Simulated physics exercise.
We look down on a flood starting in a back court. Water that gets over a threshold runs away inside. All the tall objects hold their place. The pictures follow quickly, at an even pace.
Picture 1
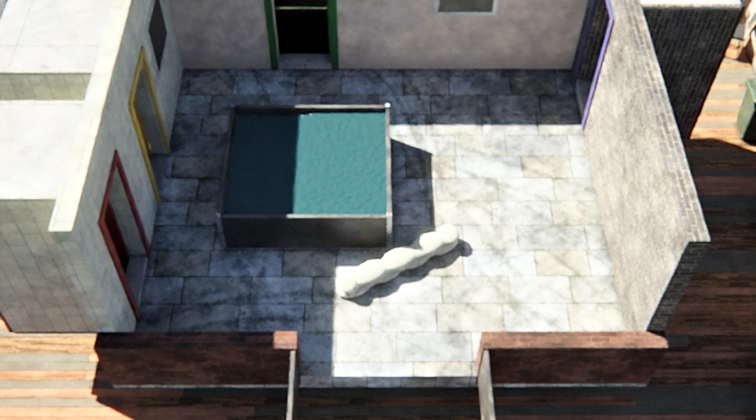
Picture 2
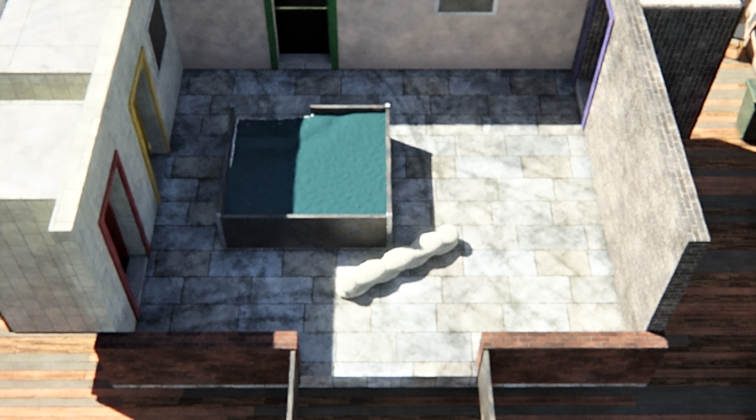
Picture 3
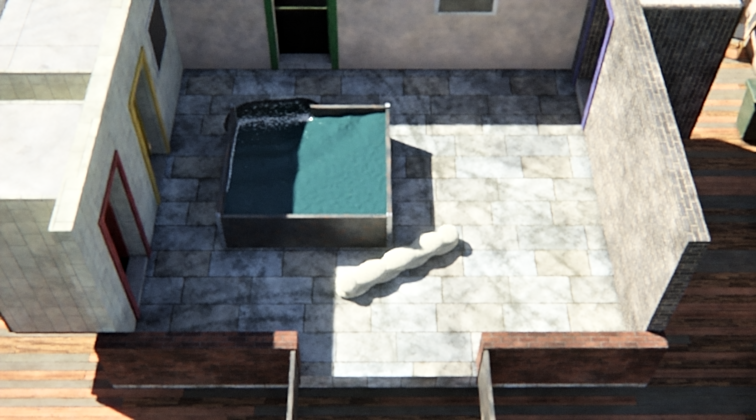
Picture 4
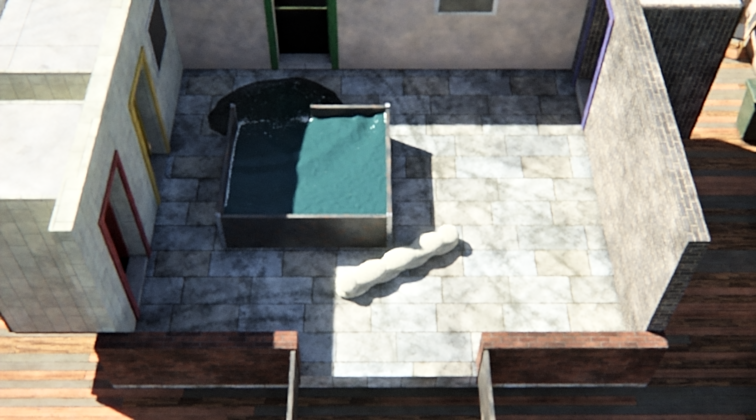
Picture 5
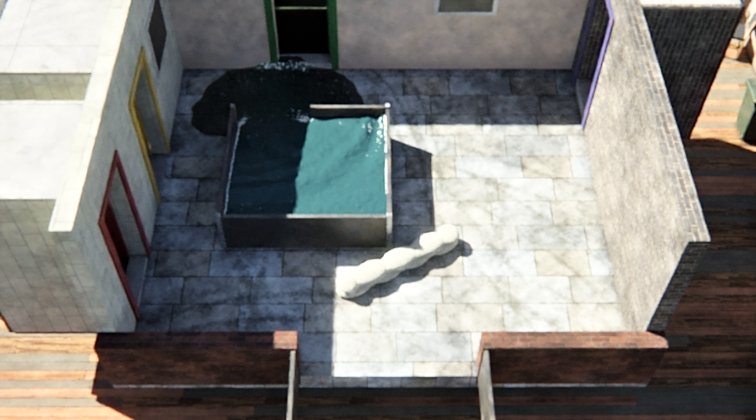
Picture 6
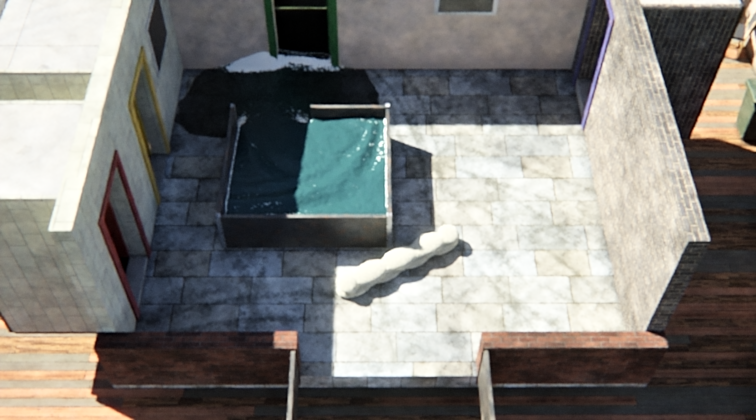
The clip shows a walled court with a tank of still teal water beside a pale, lumpy object; water then pours through a gap in the tank's far side and spreads darkly over the paving to the back wall.
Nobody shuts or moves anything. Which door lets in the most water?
The green doorway takes the most.
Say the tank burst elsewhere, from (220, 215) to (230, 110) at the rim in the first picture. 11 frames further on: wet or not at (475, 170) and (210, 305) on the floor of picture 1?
In that order: No water, under water.
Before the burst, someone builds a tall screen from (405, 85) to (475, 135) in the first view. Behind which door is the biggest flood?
It is the one in green.
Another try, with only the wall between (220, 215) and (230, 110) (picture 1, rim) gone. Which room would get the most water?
Most goes in at the yellow-painted one.
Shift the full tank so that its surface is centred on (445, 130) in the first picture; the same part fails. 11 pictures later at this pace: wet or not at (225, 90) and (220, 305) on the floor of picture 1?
In that order: Wet, free of water.
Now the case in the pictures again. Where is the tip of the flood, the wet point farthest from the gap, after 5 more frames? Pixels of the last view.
Near (439, 74).
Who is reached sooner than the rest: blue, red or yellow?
It is the one in yellow.
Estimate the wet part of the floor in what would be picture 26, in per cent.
About 50 per cent.
A moment on, water covers 15 % of the floor; blue door not reached, red door not reached, green door a lot in, yellow door not reached.
Next, water covers 25 % of the floor; blue door not reached, red door not reached, green door a lot in, yellow door wet at the sill, nothing in.
Then, water covers 50 % of the floor; blue door wet at the sill, nothing in, red door wet at the sill, nothing in, green door a lot in, yellow door a trickle in.
Later, water covers 80 % of the floor; blue door wet at the sill, nothing in, red door a trickle in, green door a lot in, yellow door some in.
In the end, water covers 95 % of the floor; blue door wet at the sill, nothing in, red door some in, green door a lot in, yellow door some in; the green door has let in the most.
